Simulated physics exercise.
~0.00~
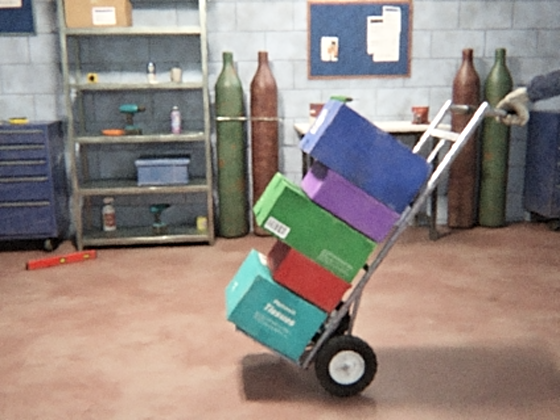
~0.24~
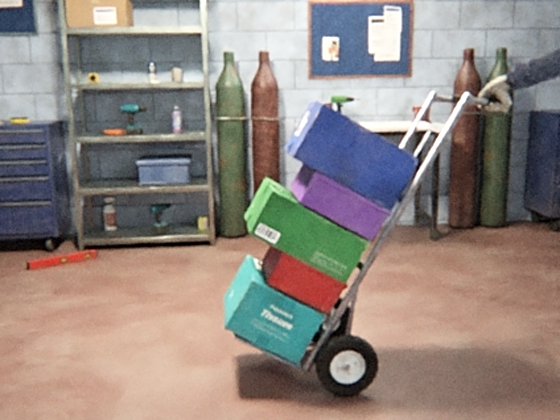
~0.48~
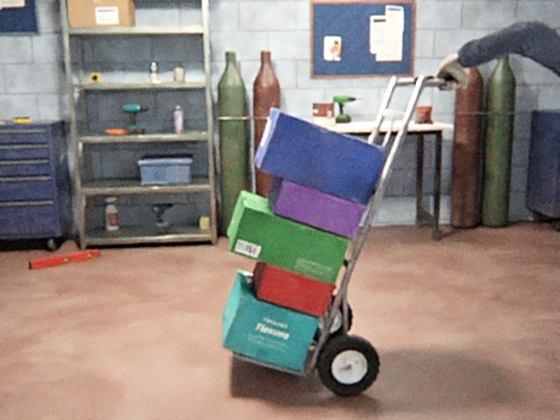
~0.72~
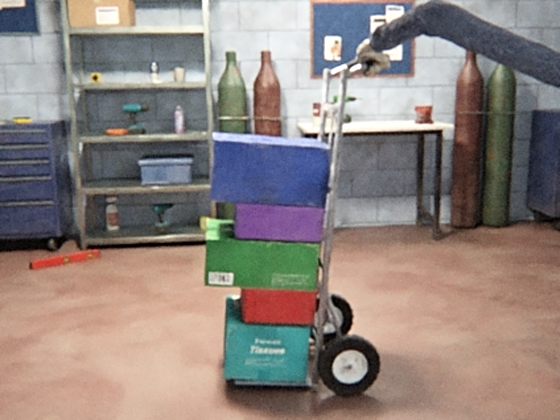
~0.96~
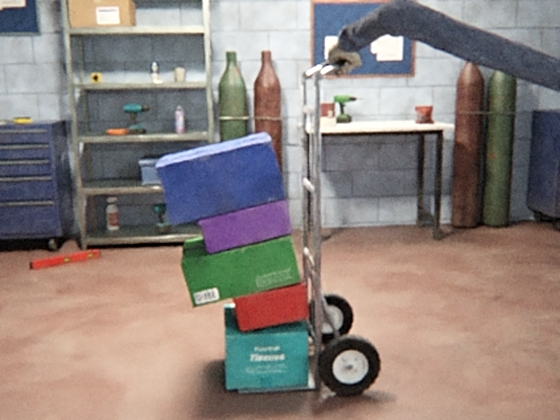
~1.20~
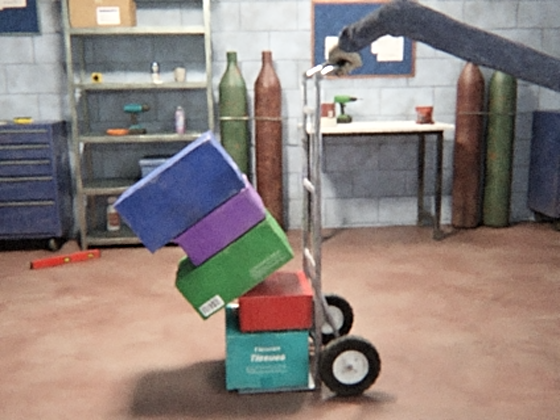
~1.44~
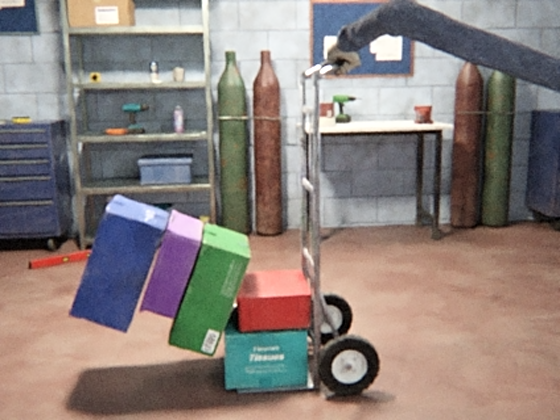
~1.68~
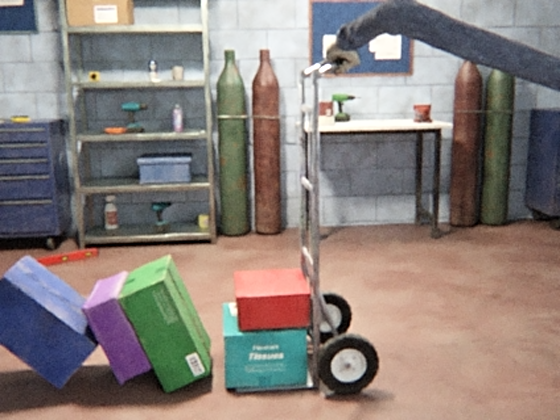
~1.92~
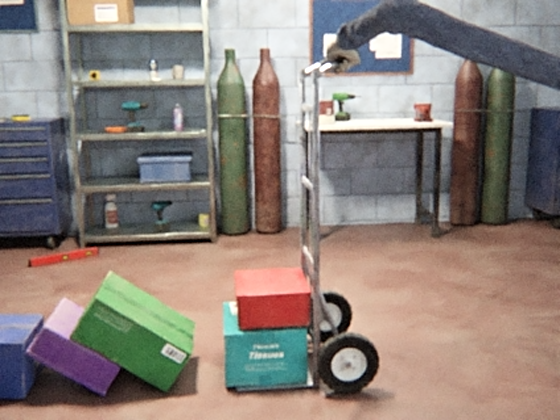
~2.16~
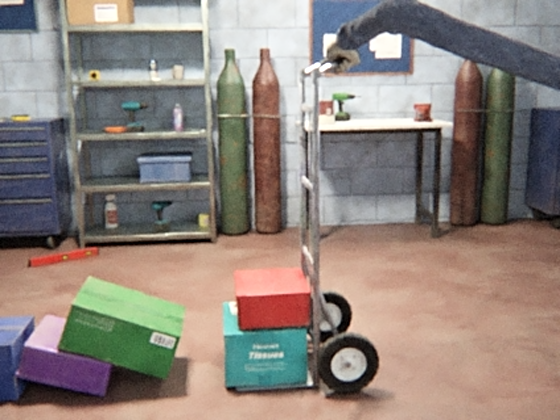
In a workshop with pale block walls, seen from the side by a slightly swaying camera, a hand truck leans back to the right, with metal shelves and gas cylinders behind it. It carries five loose boxes, turquoise at the bottom, then red, green, purple and blue on top. A gloved hand on a long blue sleeve swings the handle leftward until the truck stands upright and stops. The top three boxes tip left together and tumble off. They land sprawled on the floor at left, while the red and turquoise boxes stay stacked on the truck.
